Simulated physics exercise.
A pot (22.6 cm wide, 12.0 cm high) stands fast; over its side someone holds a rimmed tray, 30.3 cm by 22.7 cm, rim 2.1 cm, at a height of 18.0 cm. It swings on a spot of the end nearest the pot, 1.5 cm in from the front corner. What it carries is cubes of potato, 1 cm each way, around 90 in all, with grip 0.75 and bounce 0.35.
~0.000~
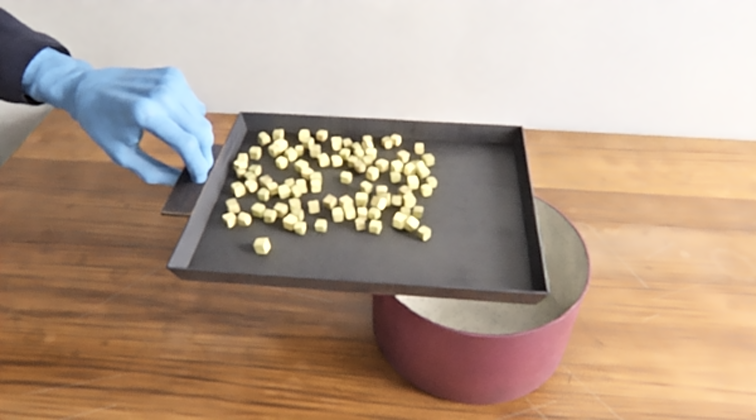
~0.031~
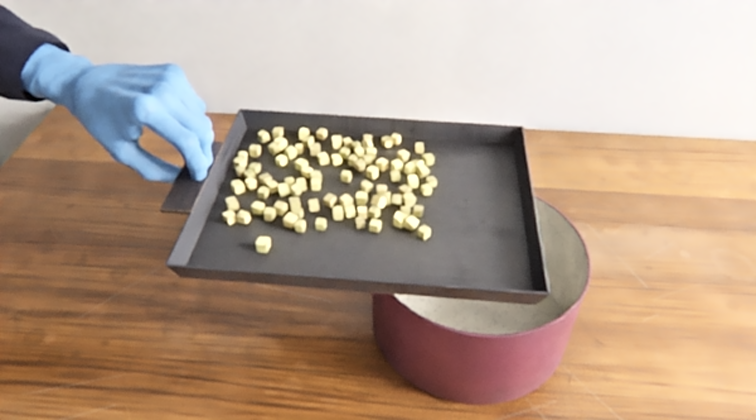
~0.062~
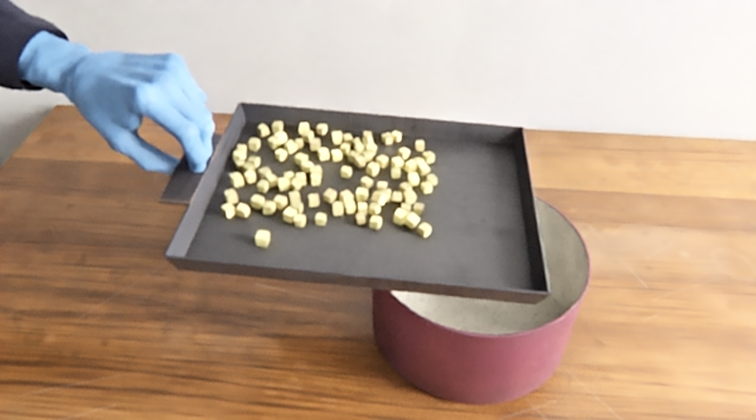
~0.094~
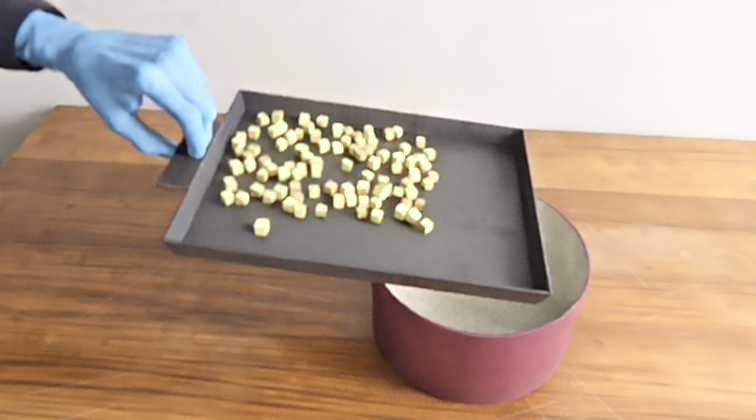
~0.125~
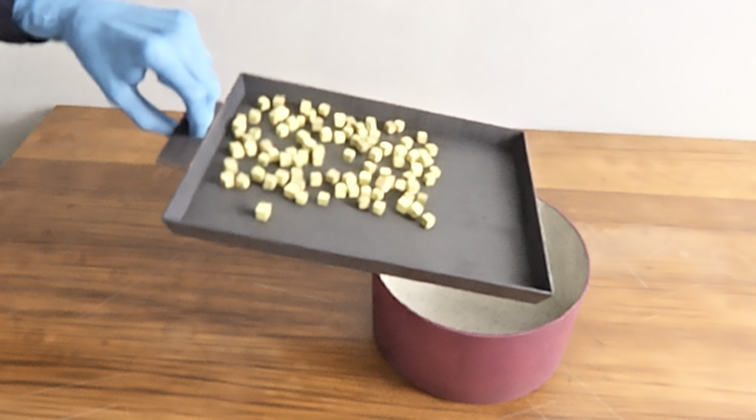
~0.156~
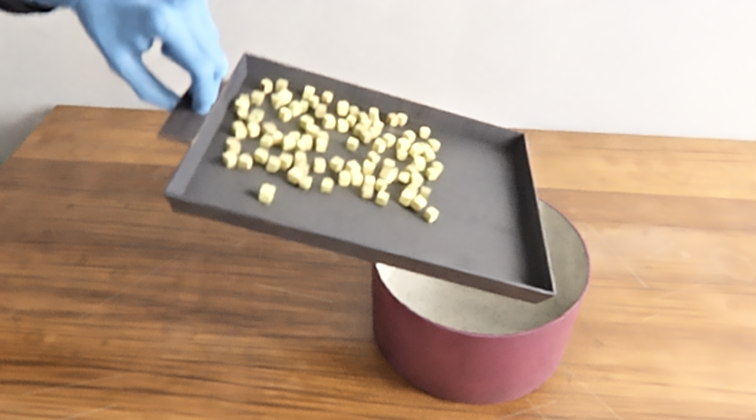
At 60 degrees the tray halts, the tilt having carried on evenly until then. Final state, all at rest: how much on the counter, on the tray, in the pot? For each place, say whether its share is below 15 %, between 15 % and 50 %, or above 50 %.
In the end counter: An intermediate fraction; tray: An intermediate fraction; pot: An intermediate fraction.
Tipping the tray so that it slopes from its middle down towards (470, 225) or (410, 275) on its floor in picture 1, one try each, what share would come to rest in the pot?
First try: Around 10 percent; second try: Around 0 percent.
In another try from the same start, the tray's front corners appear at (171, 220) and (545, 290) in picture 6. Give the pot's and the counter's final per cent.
You'd end with pot at 0 and counter at 60.
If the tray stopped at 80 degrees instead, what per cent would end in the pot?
Around 55 %, I reckon.
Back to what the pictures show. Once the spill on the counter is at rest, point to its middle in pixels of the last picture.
I'd put it near (676, 270).
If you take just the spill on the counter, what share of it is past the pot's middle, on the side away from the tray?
Some 100 per cent.
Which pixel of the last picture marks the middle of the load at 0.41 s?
Load centre: About (429, 71) px.
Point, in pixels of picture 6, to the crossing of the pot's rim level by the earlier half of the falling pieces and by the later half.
(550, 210) or so first, later (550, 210).
After 0.31 s, tilt 40 degrees; the tray holds 100 %, the pot 0 %.
After 0.41 s, tilt 55 degrees; the tray holds 100 %, the pot 0 %.
After 0.64 s, tilt 60 degrees; the tray holds 85 %, the pot 0 %.
At rest (2.2 s), counter 30 %, tray 45 %, pot 30 %.
